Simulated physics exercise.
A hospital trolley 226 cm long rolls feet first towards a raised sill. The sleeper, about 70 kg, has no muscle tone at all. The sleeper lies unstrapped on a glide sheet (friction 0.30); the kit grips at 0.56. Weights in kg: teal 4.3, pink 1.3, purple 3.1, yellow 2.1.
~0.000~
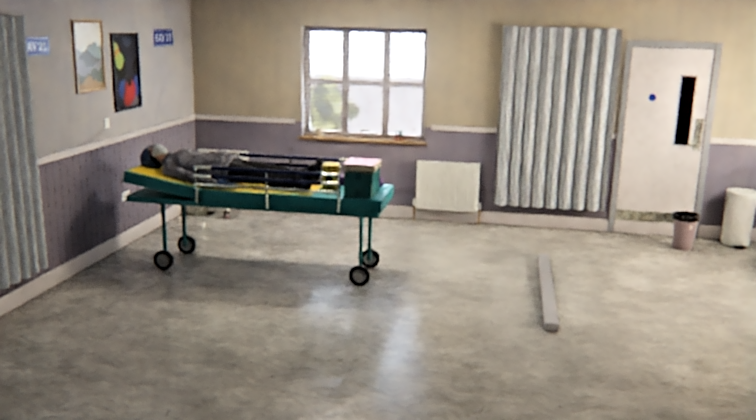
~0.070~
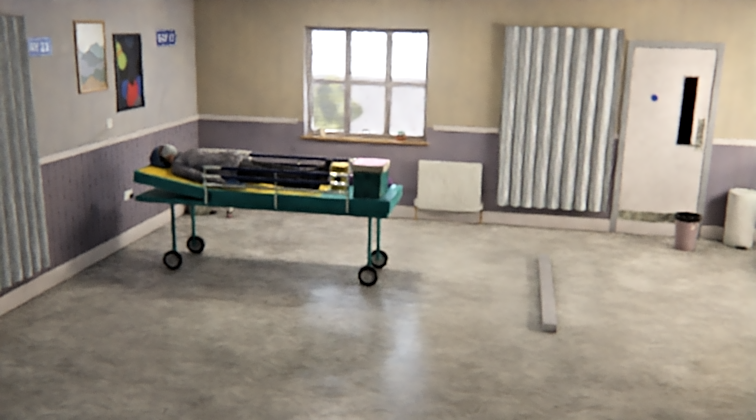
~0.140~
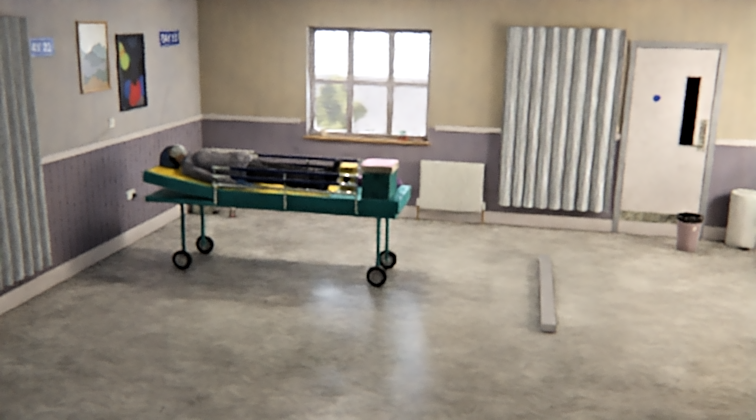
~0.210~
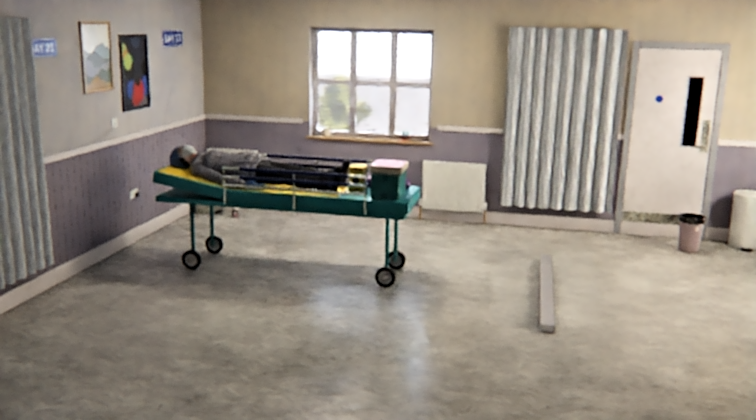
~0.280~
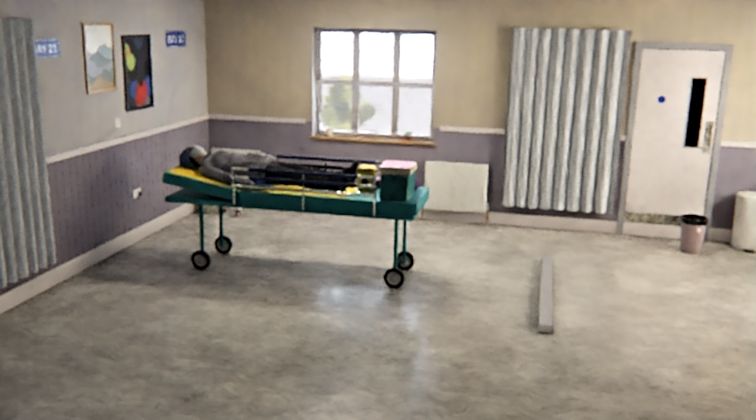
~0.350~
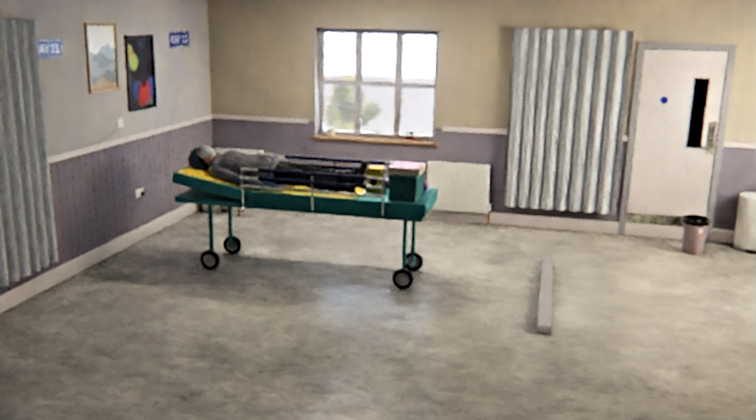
A hospital room with beige and mauve walls is seen from slightly above, side-on to a green trolley at left. A motionless figure in grey and black lies on its yellow-topped bed, head left, beside a teal box at the foot end, with a window behind, a pale door at right and a grey bar on the floor. The trolley rolls slowly rightward, feet first, while the camera drifts slightly left.
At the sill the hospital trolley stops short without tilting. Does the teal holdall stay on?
This time the teal holdall holds on.
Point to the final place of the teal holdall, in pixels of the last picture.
Near (547, 195).
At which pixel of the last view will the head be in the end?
Around (341, 174).
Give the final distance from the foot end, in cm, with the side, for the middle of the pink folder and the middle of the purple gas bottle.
Pink folder 10 short, purple gas bottle 20 short.
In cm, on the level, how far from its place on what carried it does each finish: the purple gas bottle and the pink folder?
Moved: Purple gas bottle 10, pink folder 15.
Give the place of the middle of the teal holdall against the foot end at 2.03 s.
About 10 cm short of it.
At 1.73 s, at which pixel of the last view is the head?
Around (340, 174).
Contact comes at 1.33 s.
After 1.48 s the teal holdall is 11 cm short of the foot end, tilted 0°, near (546, 195) in the last picture's view.
After 1.73 s the teal holdall is 10 cm short of the foot end, tilted 0°, near (547, 195) in the last picture's view; the yellow pump 42 cm short of the foot end, tilted 10°.
After 2.03 s the teal holdall is 10 cm short of the foot end, tilted 0°, near (547, 195) in the last picture's view.
Final state at 2.2 s, teal holdall stays on; pink folder stays on; purple gas bottle stays on; yellow pump stays on; left ankle stops short of the foot end.
